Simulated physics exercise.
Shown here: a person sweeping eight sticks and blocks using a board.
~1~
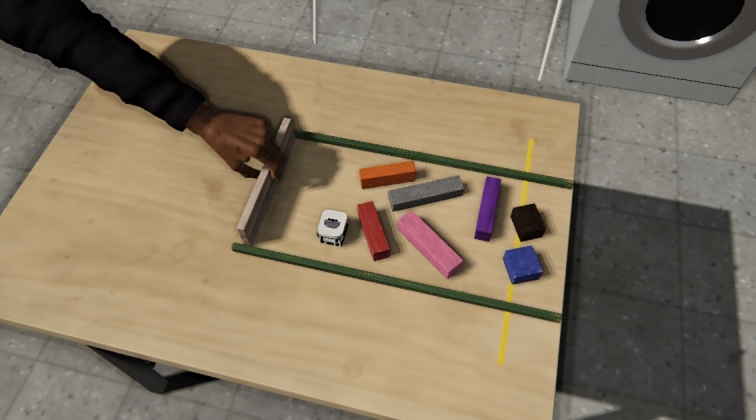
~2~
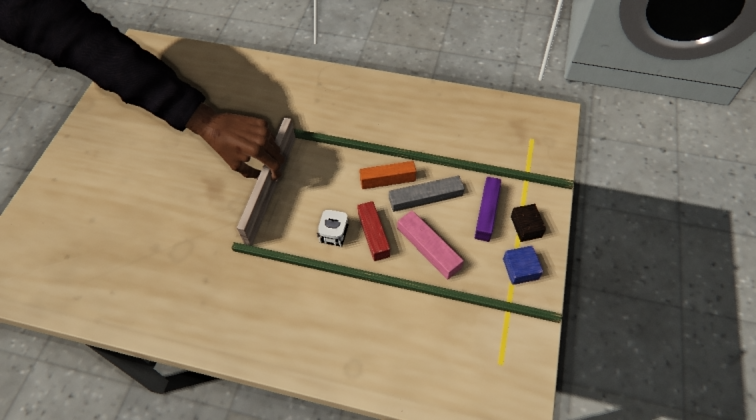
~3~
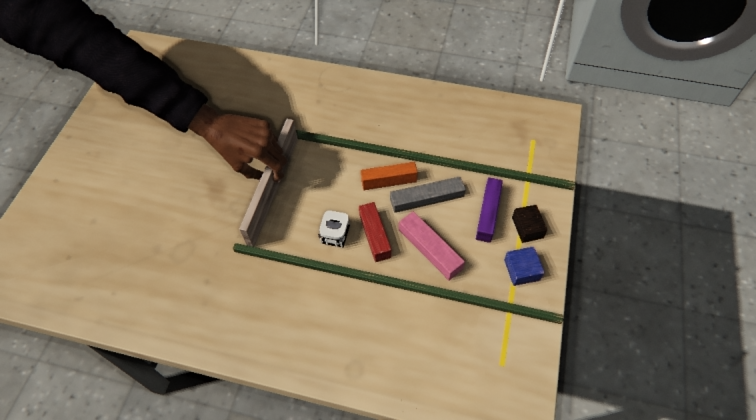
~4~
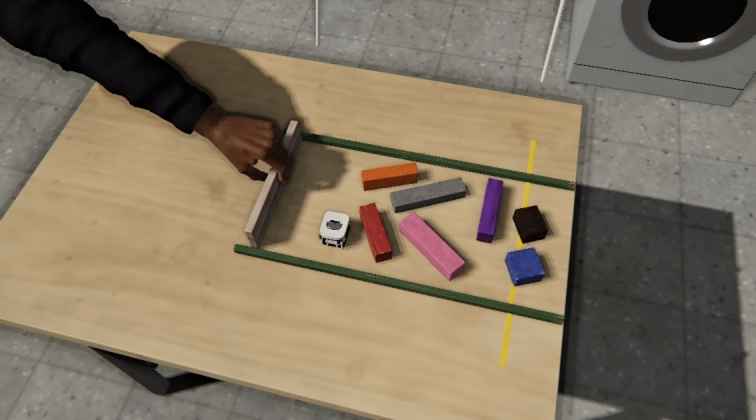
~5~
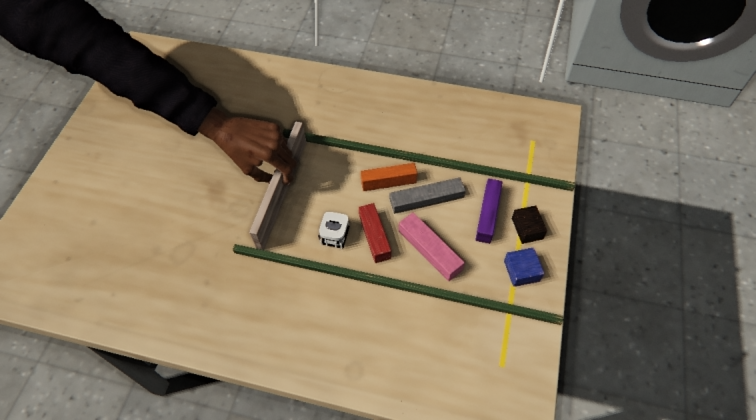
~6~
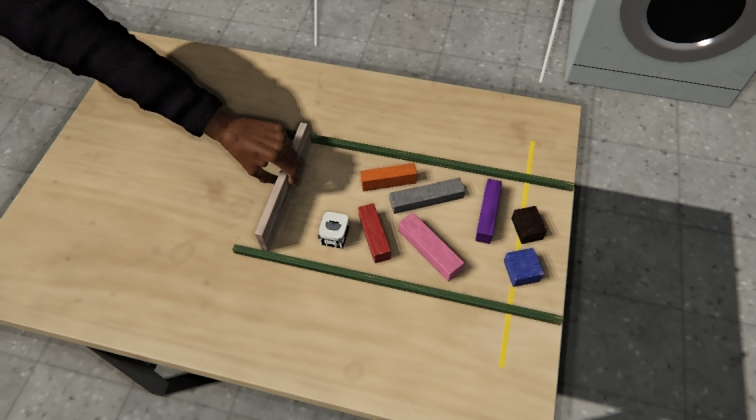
A hand slid a board slightly to the right across a wooden table between two green strips, while the colored sticks and blocks, a small white object and the yellow tape stayed practically still.
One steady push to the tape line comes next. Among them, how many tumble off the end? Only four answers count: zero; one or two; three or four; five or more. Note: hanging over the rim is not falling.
My answer: Three or four.
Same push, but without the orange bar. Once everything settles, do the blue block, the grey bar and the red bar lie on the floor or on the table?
The blue block drops off, the grey bar does not fall, the red bar remains up.
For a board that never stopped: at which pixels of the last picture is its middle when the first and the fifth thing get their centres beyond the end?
(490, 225), later (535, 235).
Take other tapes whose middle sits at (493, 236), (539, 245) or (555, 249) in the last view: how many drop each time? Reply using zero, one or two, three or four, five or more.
In turn: One or two; 5 or more; more than four.
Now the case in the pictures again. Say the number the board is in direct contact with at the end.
4.
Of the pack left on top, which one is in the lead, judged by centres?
The pink bar is the one you want.
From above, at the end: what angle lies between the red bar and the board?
Close to 40°.
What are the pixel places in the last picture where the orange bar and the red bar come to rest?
Final positions - orange bar around (550, 203), red bar around (543, 270).
A little later, none off yet; black block at rest near (529, 225); blue block at rest near (523, 267); purple stick at rest near (489, 211).
Next, none off yet; black block at rest near (529, 225); blue block at rest near (523, 267); purple stick moving near (495, 212).
Later still, none off yet; black block shifted about its own width near (563, 237); blue block shifted about its own width near (562, 269); purple stick shifted about its own width near (546, 219).
When it is over, the number that fall off is three or four; down, purple stick, blue block and black block.
